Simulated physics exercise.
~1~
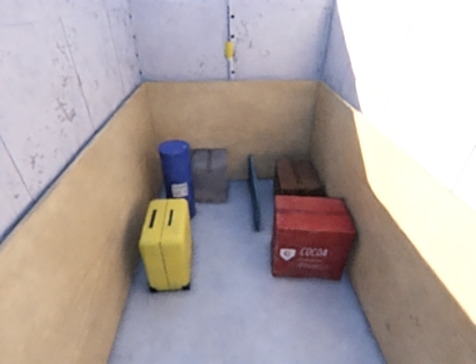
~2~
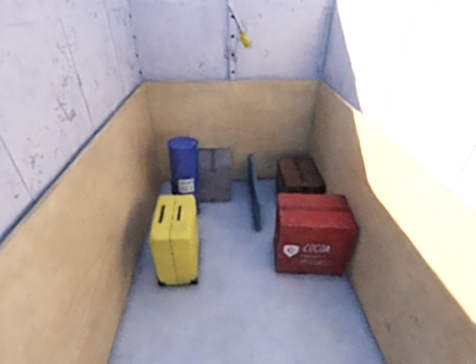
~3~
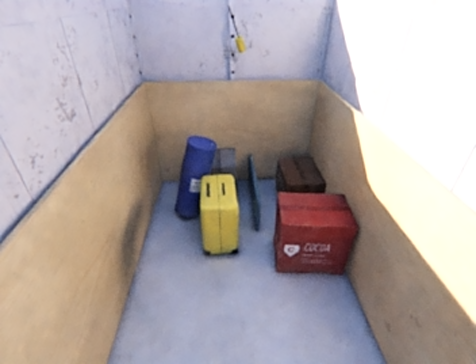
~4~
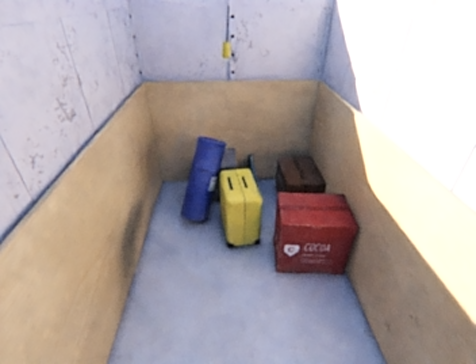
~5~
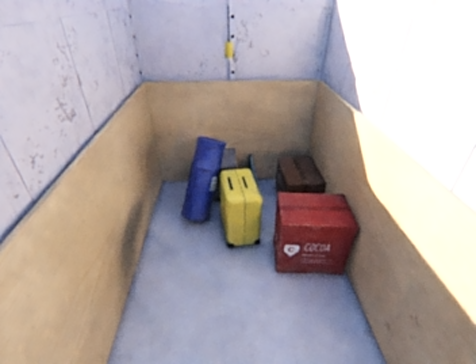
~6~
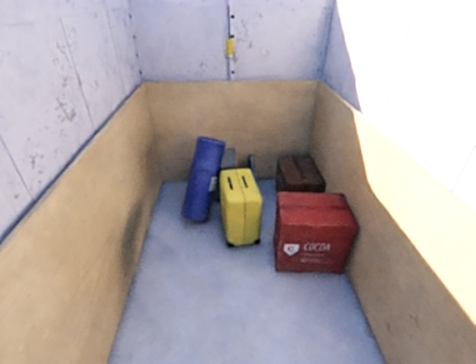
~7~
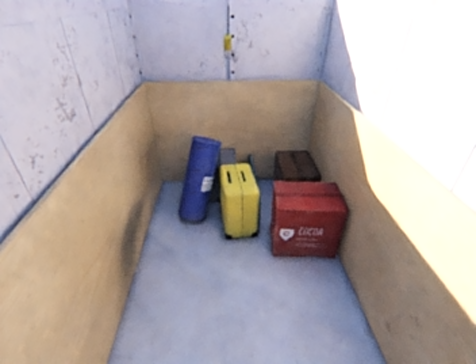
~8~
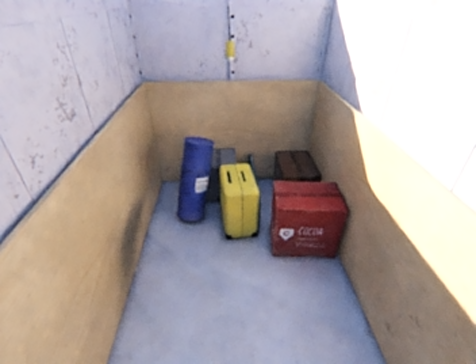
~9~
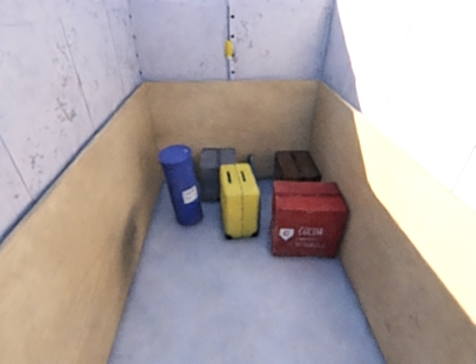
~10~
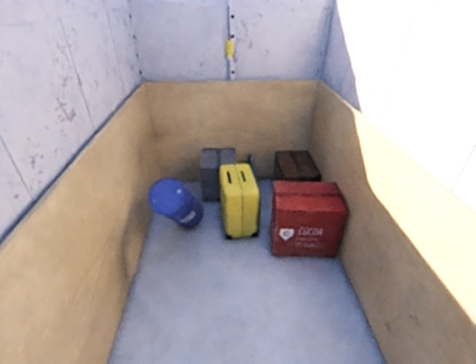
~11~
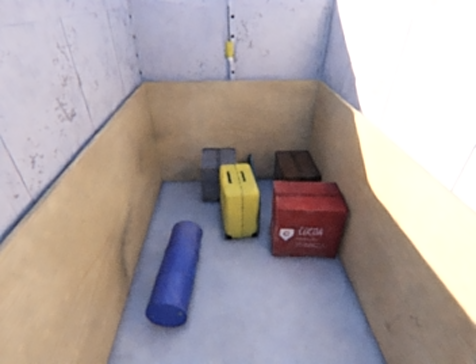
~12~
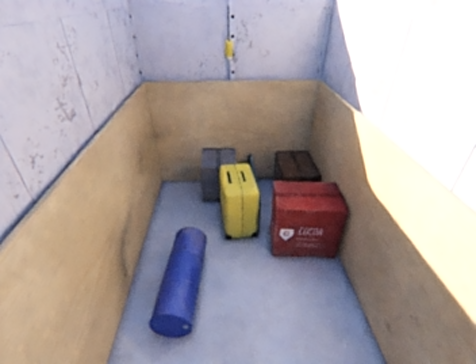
The clip shows a yellow case sliding right and away in a van's load bay while a blue drum leans beside it, then boxes shift slightly farther back; the drum rights itself, topples toward the viewer and ends on its side, with the case and boxes still standing.
